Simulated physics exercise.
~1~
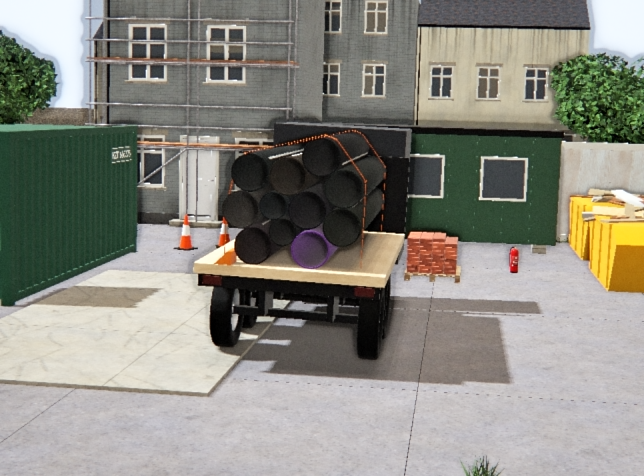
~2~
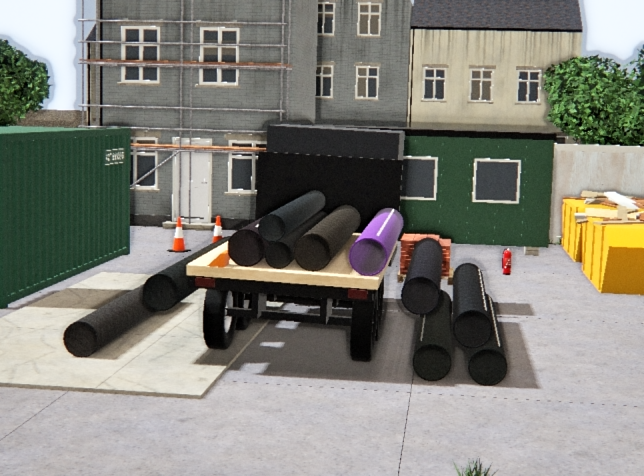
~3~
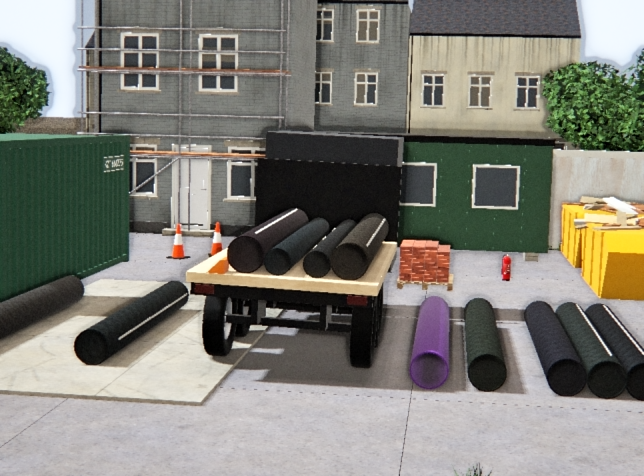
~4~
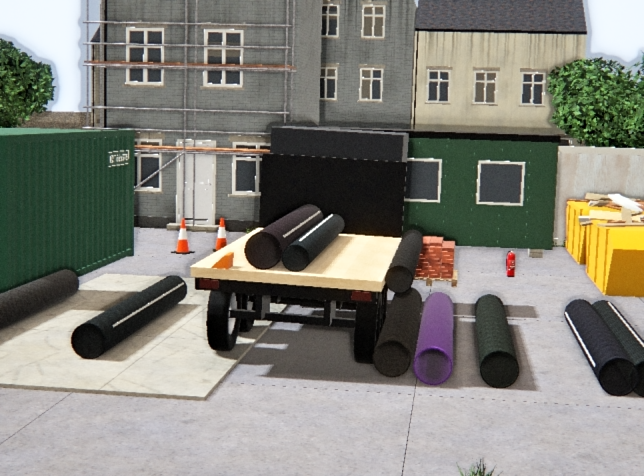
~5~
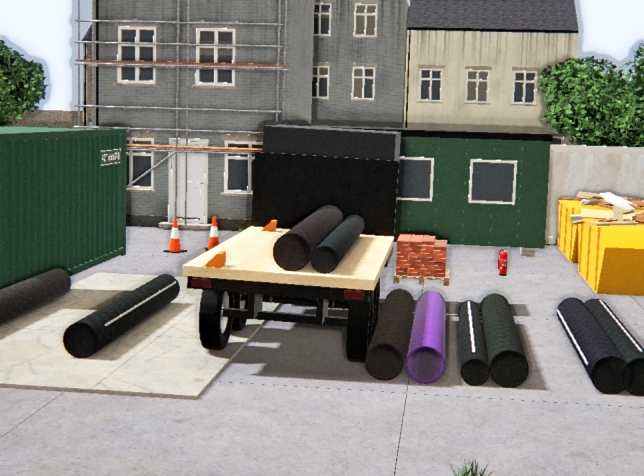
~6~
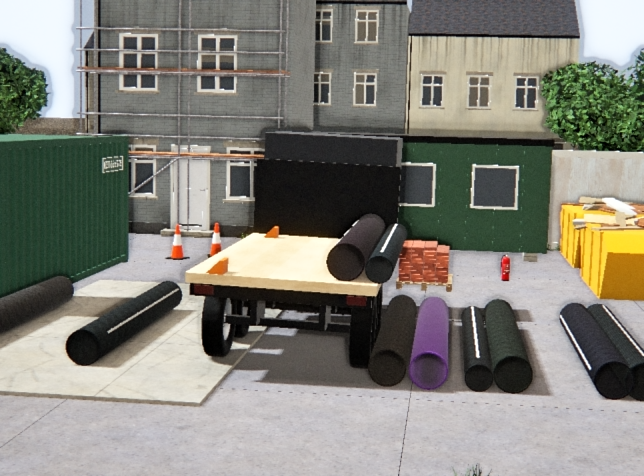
In a yard beside some buildings, a strapped stack of dark pipes and one purple one collapsed on a flatbed and spilled off both sides, the purple one dropping to the right, until just two dark pipes remained at the deck's right edge.
